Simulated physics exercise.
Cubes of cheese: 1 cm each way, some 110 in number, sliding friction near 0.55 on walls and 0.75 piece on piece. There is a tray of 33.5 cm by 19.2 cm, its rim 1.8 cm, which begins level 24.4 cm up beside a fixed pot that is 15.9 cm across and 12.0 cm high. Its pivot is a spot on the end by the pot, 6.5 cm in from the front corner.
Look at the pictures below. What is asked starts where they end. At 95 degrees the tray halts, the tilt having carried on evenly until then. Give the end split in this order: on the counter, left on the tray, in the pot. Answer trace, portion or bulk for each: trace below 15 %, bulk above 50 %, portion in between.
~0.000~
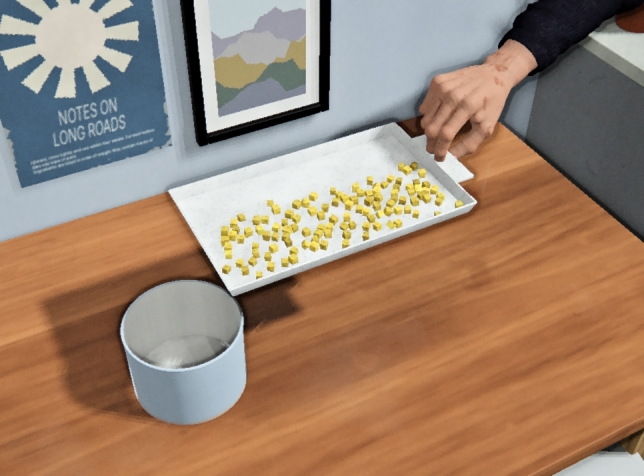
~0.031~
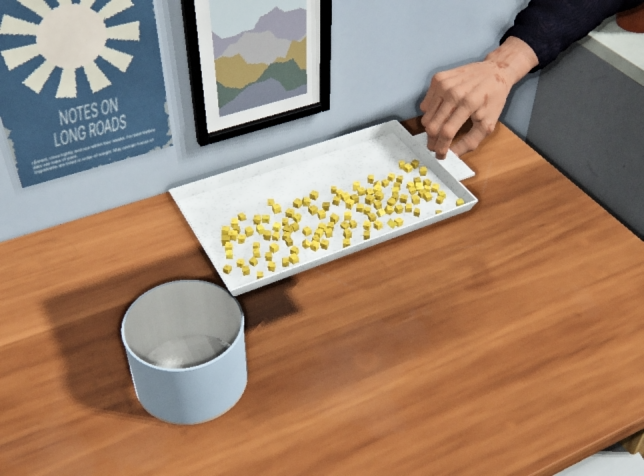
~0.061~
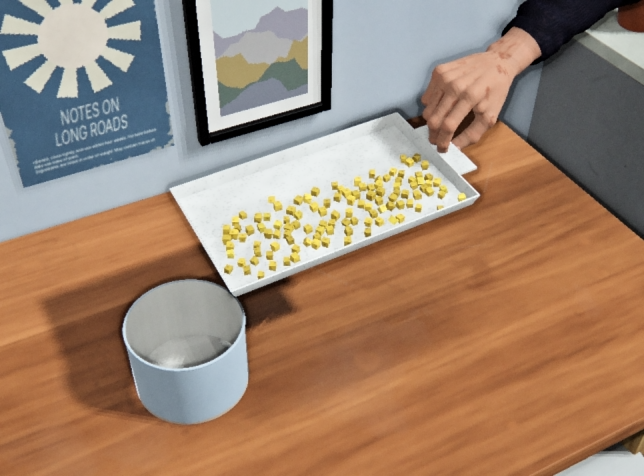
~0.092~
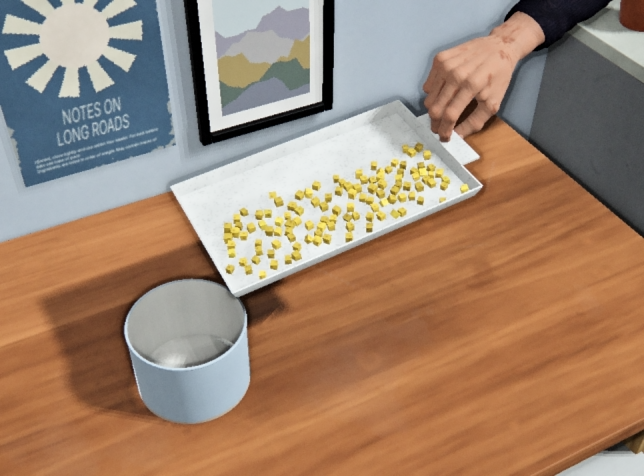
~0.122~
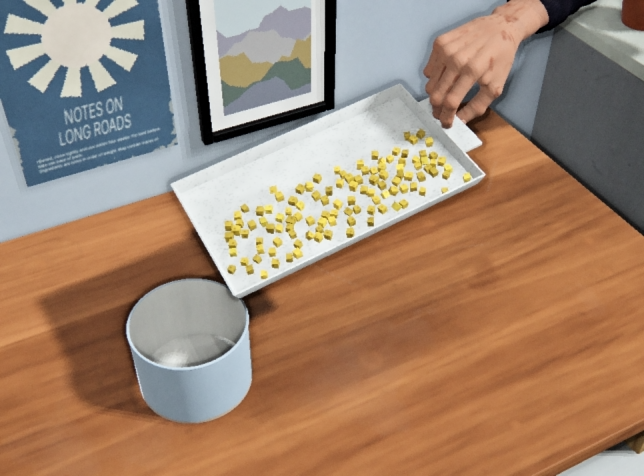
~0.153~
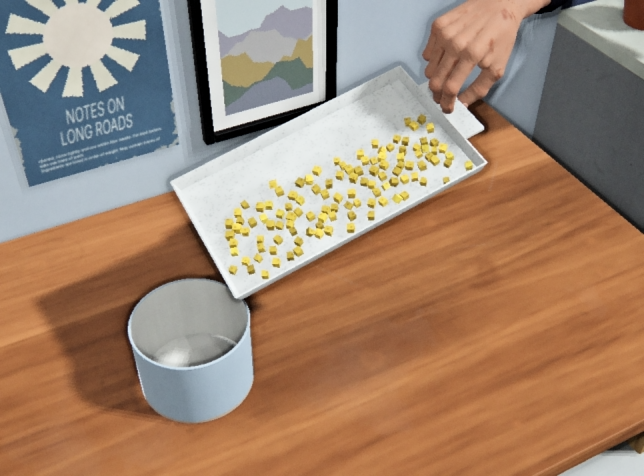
Counter: Bulk. Tray: Trace. Pot: Trace.
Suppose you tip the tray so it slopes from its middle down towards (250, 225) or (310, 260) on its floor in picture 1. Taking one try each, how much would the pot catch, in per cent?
First try: Around 55 percent; second try: Around 0 percent.
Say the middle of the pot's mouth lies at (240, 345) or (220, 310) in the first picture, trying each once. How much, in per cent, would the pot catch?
Try one: ~ 40 %; try two: ~ 0 %.
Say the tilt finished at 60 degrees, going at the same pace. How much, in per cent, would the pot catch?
5 per cent.
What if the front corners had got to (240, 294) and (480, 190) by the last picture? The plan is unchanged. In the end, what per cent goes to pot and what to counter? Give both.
Pot 0; counter 100.
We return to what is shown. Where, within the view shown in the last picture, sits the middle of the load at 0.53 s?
Near (263, 275).
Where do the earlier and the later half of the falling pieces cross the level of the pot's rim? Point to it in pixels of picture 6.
First near (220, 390), then at (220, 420).
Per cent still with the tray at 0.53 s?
Around 95 percent.
Then, at 0.38 s, tilt 56 degrees; the tray holds 100 %, the pot 0 %.
After 0.53 s, tilt 83 degrees; the tray holds 95 %, the pot 0 %.
After 0.81 s, tilt 95 degrees; the tray holds 0 %, the pot 5 %.
In the end, at 2.0 s, counter 95 %, tray 0 %, pot 5 %.
